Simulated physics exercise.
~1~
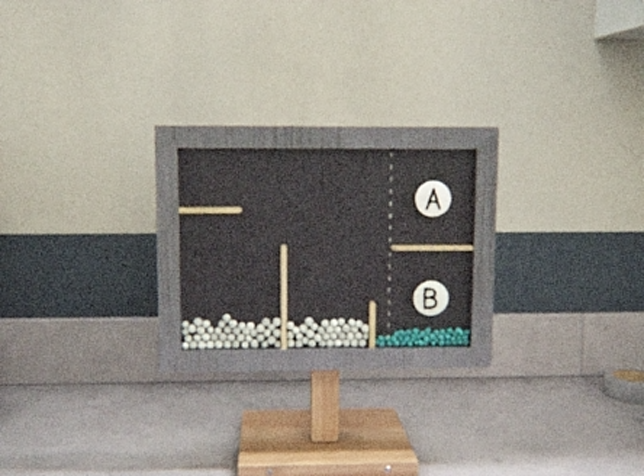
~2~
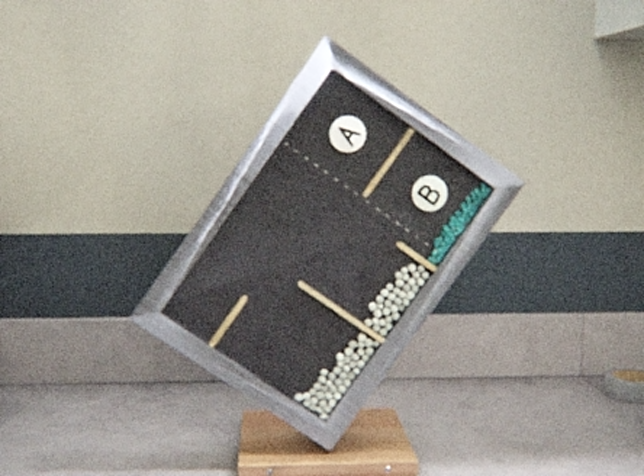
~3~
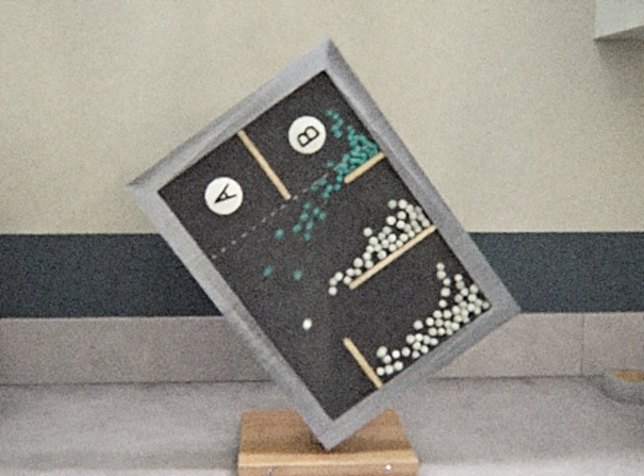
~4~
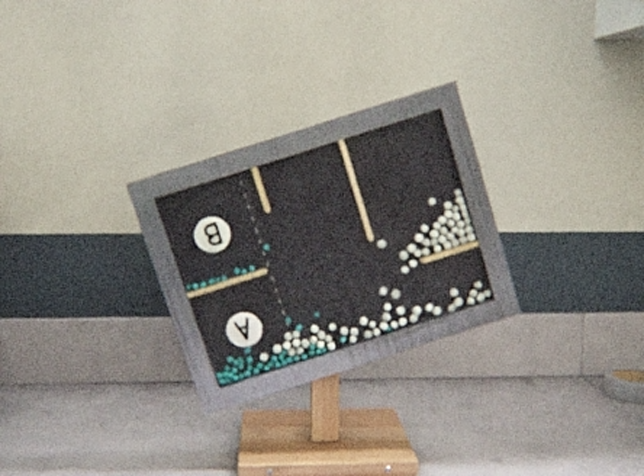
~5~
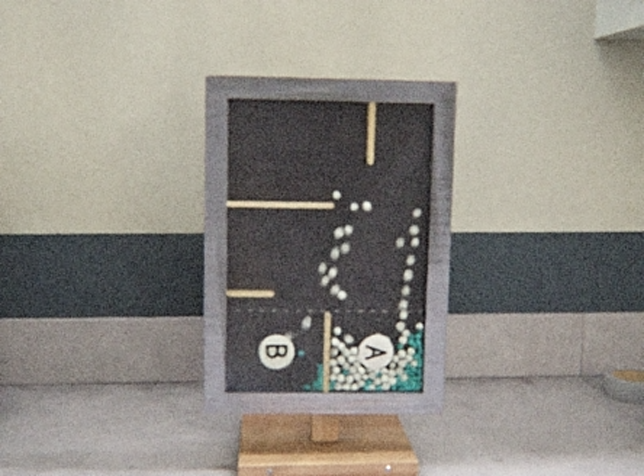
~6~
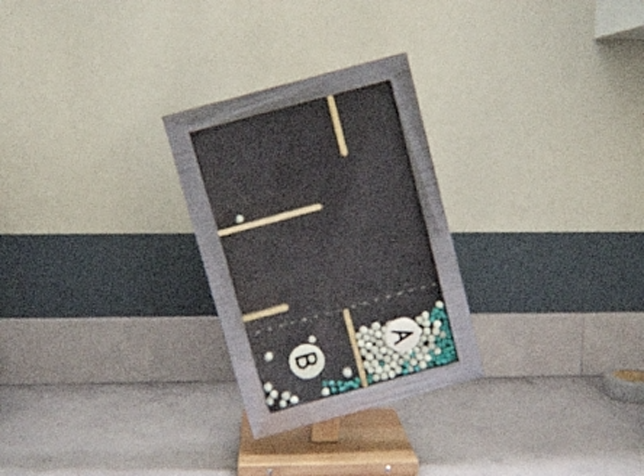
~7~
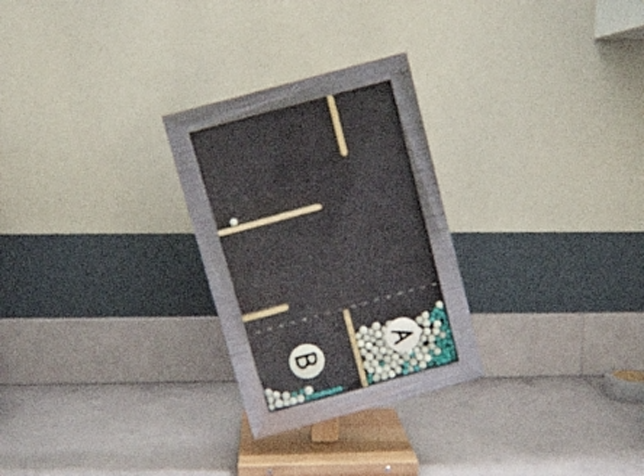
The clip opens on a grey-framed case standing level on a wooden base, with white beads along its floor and smaller turquoise ones at the lower right in pocket B. The case turns anticlockwise, lifting the lettered end while the beads bank against the partitions. As that end passes over the top, turquoise beads spill out, and both colours then slide along the lower side towards pocket A. The lettered end swings to the bottom, and white beads stream down. The case stops tilted, with most beads packed in A, a small group in B and one white bead on a ledge above.
